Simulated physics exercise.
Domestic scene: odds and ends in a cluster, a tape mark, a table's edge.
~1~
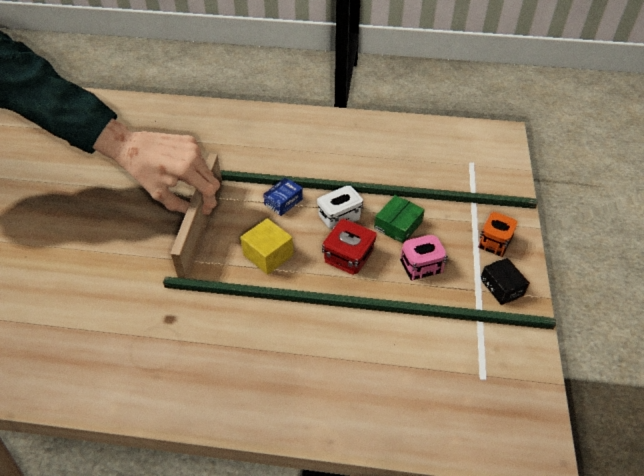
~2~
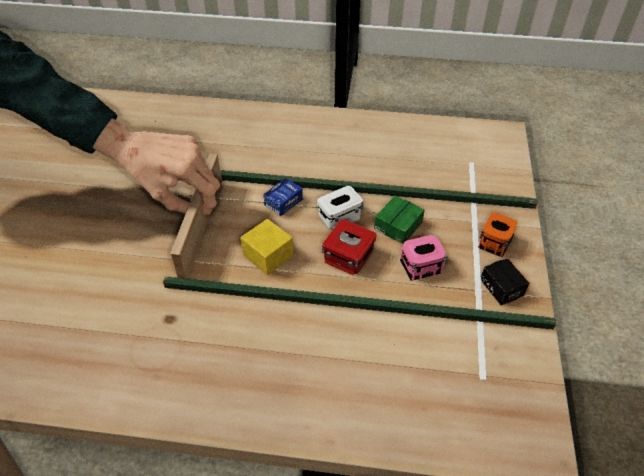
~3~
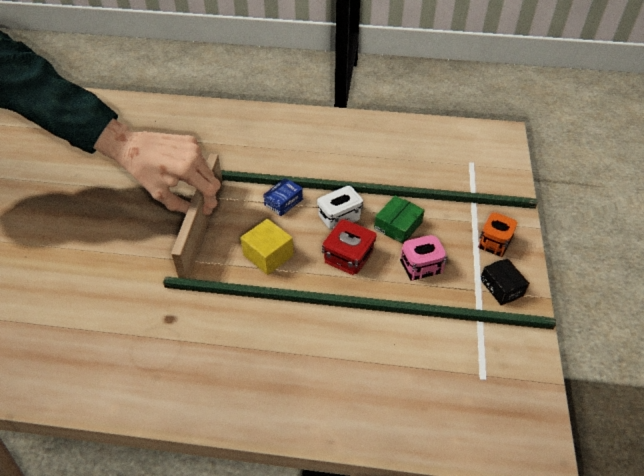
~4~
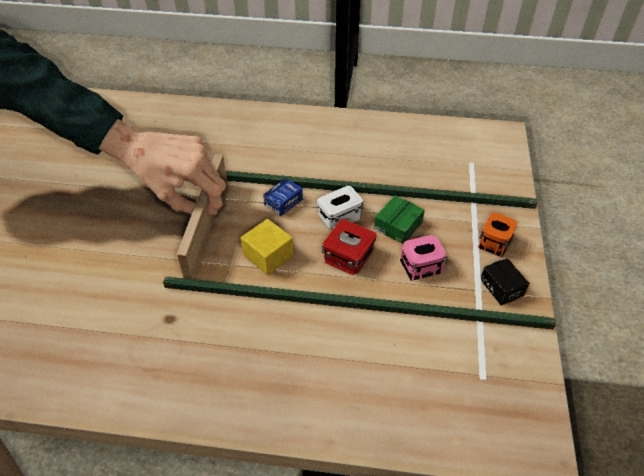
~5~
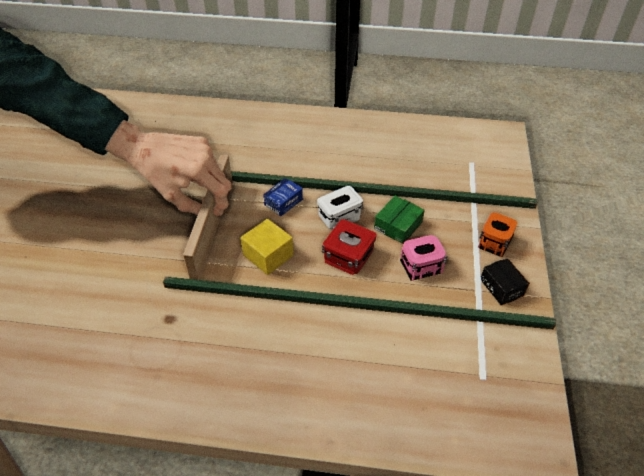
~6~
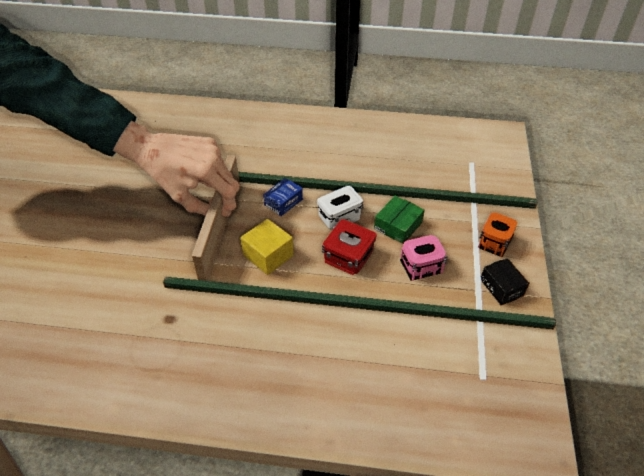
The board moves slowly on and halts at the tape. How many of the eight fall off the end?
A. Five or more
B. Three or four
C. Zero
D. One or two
Option B: Three or four.
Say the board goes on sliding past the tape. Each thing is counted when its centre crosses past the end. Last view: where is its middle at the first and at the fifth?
Roughly (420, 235) for the earlier crossing, roughly (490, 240) for the later one.
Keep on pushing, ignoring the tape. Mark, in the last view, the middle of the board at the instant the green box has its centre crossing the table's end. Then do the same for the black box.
Approx. (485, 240) for the first, approx. (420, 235) for the second.
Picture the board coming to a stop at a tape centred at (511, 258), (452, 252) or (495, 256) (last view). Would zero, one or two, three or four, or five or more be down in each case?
Falls: 5 or more; 1 or 2; five or over.
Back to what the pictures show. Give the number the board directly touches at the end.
Count: 3.
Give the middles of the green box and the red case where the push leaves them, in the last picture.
The green box stops around (536, 236); the red case around (540, 264).
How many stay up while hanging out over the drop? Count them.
Counting them gives 2.
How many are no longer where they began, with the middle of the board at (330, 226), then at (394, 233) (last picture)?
The counts are 6 and 7.
Early on, none off yet; black box at rest near (504, 281); orange case at rest near (498, 234); pink case moving near (428, 259).
Finally, the number that fall off is three or four; lost, pink case, orange case and black box.
